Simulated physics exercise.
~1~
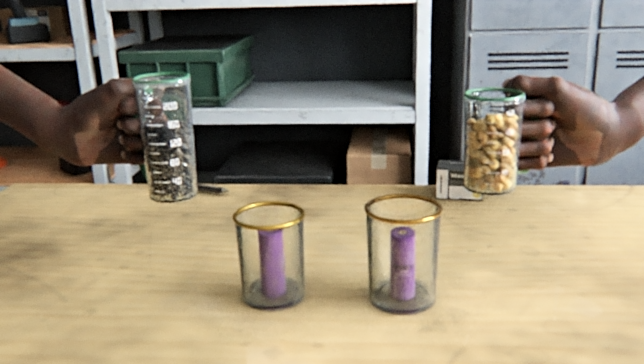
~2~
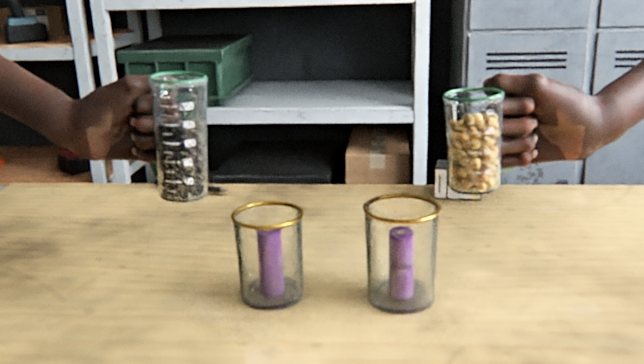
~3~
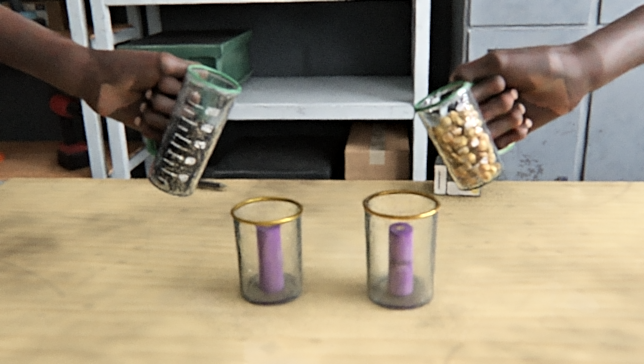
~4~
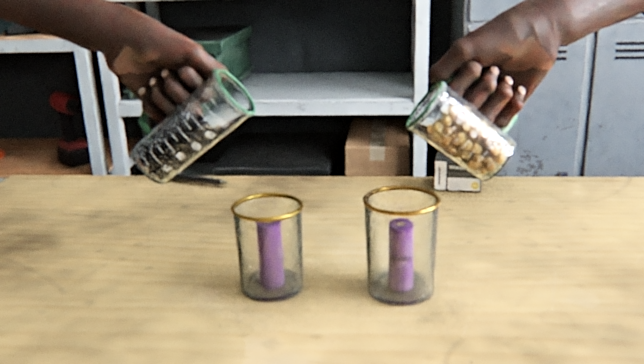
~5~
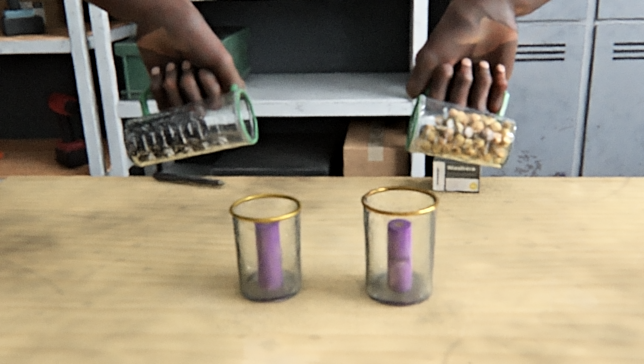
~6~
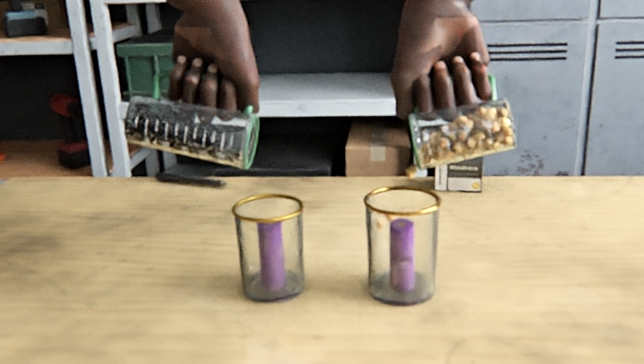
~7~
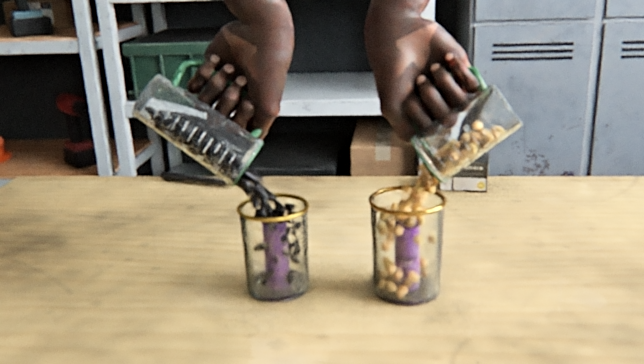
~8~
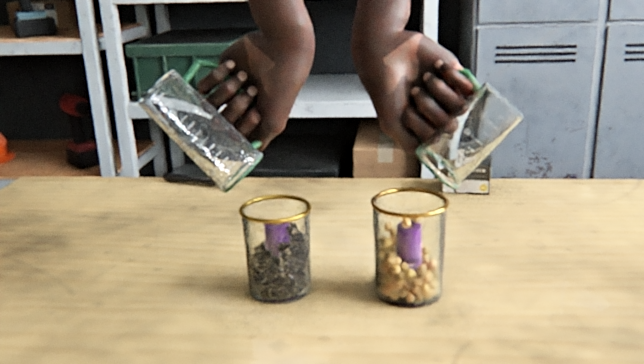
Two hands hold up green-rimmed glass cups above a pale wooden table, the left one filled with dark pieces and the right one with tan, nut-like pieces. Below them stand two clear, gold-rimmed glasses, each with an upright purple cylinder inside. The hands move inward and tilt the cups until they lie on their sides, with nothing falling yet. Then the cups tip further, and both loads pour down around the cylinders. Finally, the emptied cups hang tilted over the partly filled glasses, and the purple tops still show above both fills.
